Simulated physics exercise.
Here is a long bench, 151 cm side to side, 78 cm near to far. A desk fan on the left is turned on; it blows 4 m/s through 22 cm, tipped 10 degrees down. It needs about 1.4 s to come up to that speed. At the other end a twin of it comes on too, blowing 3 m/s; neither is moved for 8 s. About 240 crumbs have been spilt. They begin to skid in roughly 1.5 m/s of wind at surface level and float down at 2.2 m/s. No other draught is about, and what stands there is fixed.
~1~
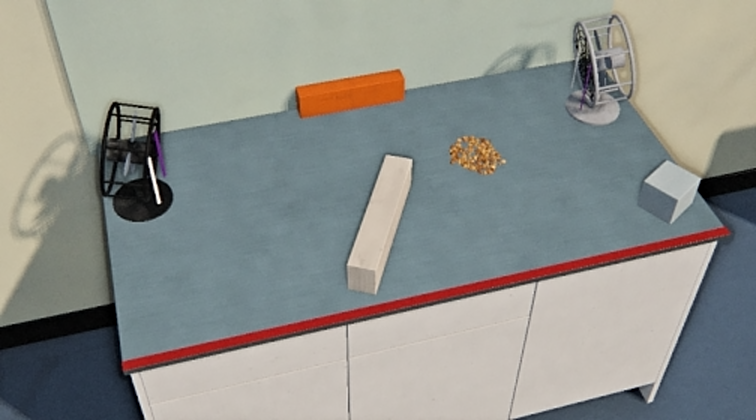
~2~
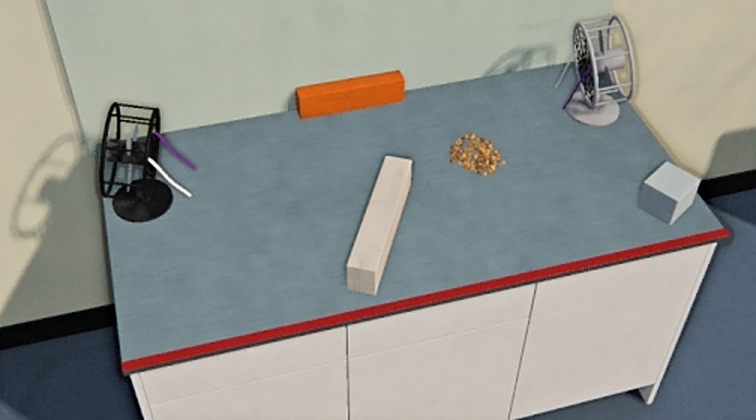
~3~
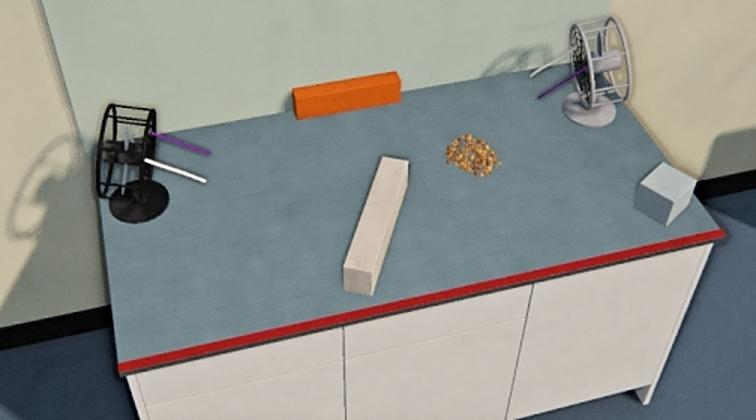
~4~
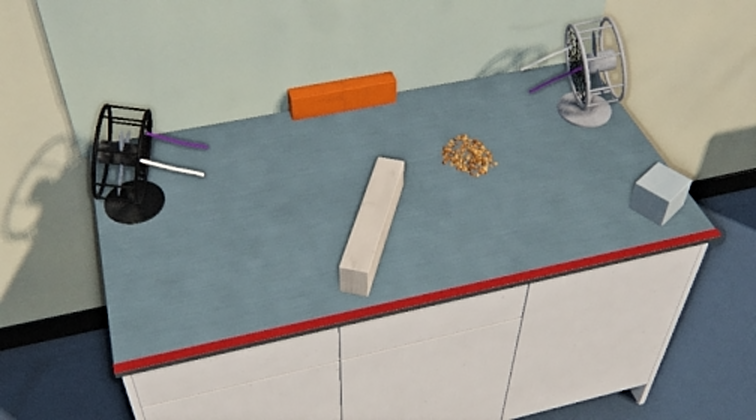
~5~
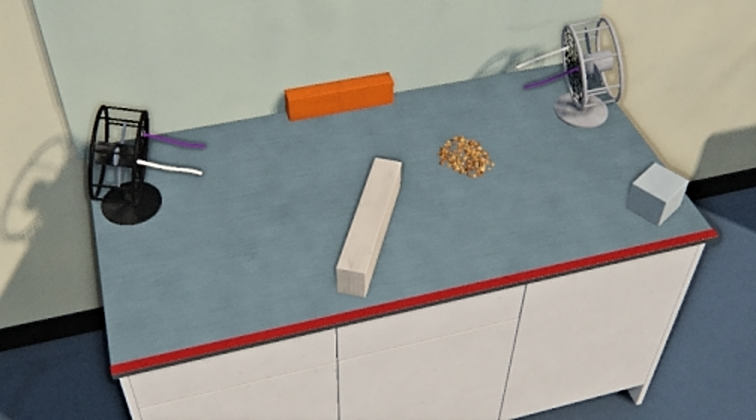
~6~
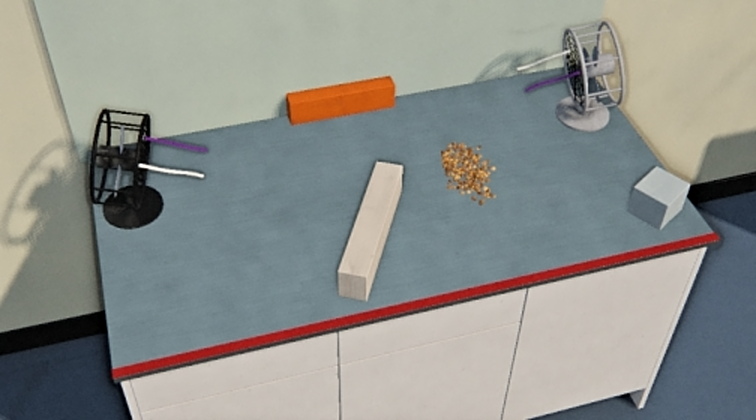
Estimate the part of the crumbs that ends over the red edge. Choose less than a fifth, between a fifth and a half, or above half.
The share over the red edge is over half.
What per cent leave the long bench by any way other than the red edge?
Near 0 %.
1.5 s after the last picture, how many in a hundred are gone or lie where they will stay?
Near 100 %.
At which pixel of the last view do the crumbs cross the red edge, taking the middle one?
At about (537, 282).
Then, 0.5 s after the last picture, 70 % are over the red edge; the middle of those left on the top is near (536, 231); 39 % are gone or lie where they will stay.
Then, 1.5 s after the last picture, 99 % are over the red edge; 99 % are gone or lie where they will stay.
Then, 3.3 s after the last picture, 99 % are over the red edge; 100 % are gone or lie where they will stay.
Then, 6.9 s after the last picture, at the end, 99 % are over the red edge.
